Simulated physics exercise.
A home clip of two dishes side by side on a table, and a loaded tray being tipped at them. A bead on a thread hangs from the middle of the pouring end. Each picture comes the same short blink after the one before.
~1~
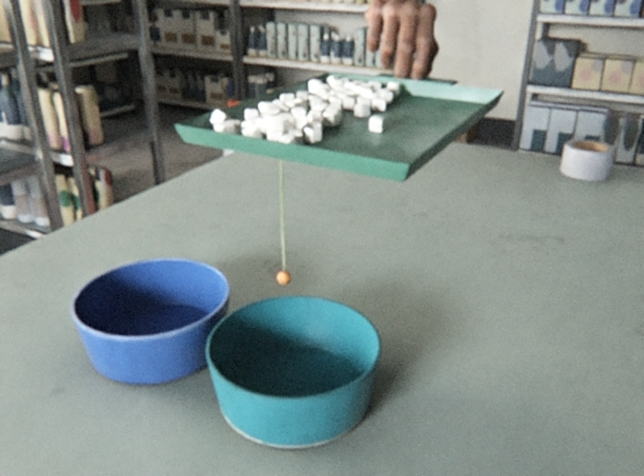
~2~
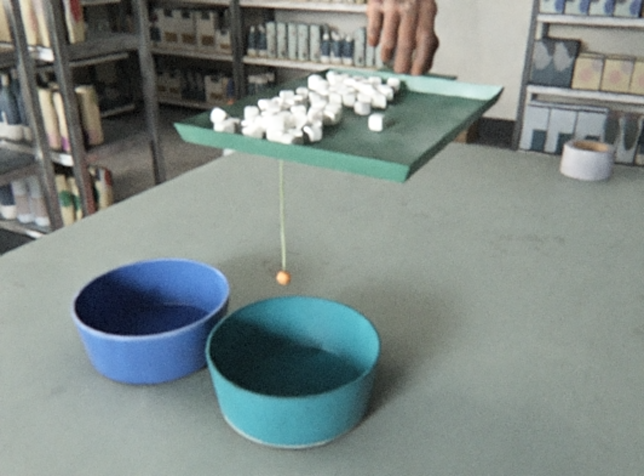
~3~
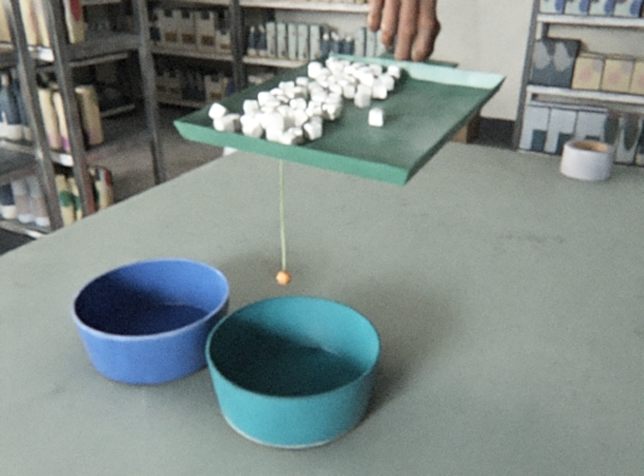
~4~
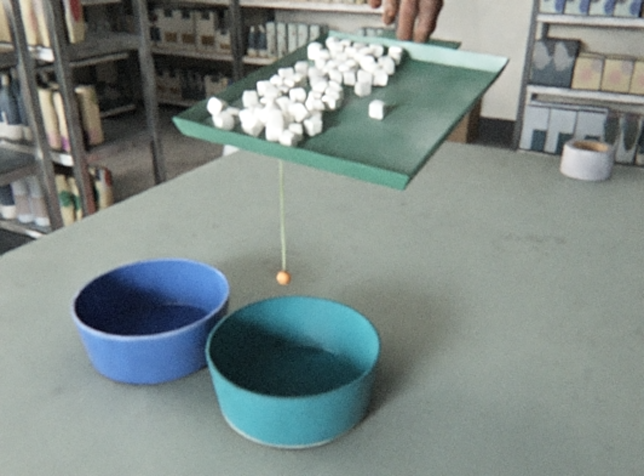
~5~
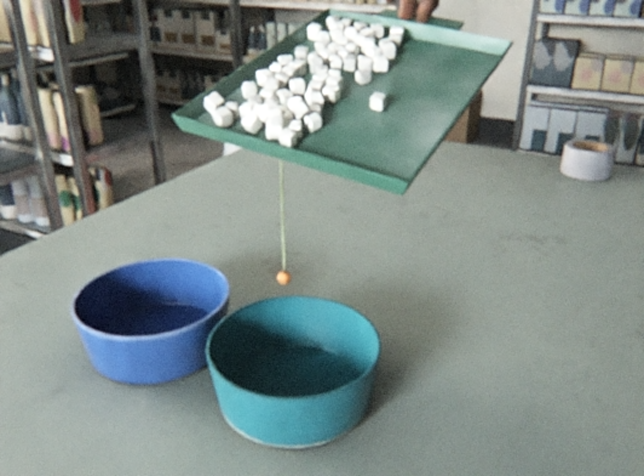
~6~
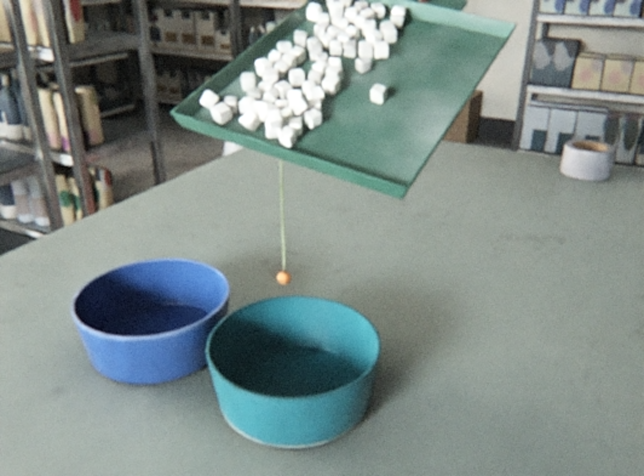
A green tray of white cubes tilts steadily, its far side rising above two bowls.
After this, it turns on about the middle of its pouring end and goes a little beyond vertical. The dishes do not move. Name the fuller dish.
The right-hand one ends fuller.
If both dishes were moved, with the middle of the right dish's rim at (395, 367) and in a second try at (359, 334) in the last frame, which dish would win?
First right, then right.
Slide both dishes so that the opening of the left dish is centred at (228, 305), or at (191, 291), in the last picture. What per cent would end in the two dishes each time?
First some 100, then 80 per cent.
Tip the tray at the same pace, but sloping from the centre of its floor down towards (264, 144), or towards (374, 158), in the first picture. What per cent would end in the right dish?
In turn 20 and 40 in a hundred.
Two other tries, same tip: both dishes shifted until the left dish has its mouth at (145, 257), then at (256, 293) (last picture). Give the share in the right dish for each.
The first gives 10 %, the second 80 %.
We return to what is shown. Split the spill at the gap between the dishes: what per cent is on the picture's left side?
Roughly 0 in a hundred.
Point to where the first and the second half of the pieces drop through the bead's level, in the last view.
At about (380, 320), then at (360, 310).
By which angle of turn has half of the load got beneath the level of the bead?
At some 90 degrees.
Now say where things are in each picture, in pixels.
In the first frame, corners of the pouring end (183, 124) and (405, 161), level; middle of the load (323, 108), sugar cubes; left dish (98, 353); right dish (246, 414); bead on its thread (285, 278).
In the second frame, corners of the pouring end (183, 123) and (404, 163), level; middle of the load (323, 105).
In the third frame, corners of the pouring end (182, 121) and (404, 166), tipped barely, lowest at the right corner; middle of the load (323, 97).
In the fourth frame, corners of the pouring end (181, 117) and (404, 172), tipped a little, lowest at the right corner; middle of the load (323, 84).
In the fifth frame, corners of the pouring end (180, 114) and (404, 178), tipped clearly, lowest at the right corner; middle of the load (322, 72).
In the sixth frame, corners of the pouring end (179, 111) and (403, 183), tipped clearly, lowest at the right corner; middle of the load (322, 70); left dish (98, 353); right dish (246, 414).
Just after the last frame, tray tipped steeply; almost all on the tray; about a tenth in the air.
A moment on, tray tipped past a quarter turn; just a few on the tray; roughly a third in the right dish; roughly a third outside both; about a tenth in the air.
Further on, tray tipped past a quarter turn; roughly half in the right dish; roughly half outside both.
When it is over, tray tipped past a quarter turn; roughly half in the right dish; not one in the left dish; roughly half outside both.
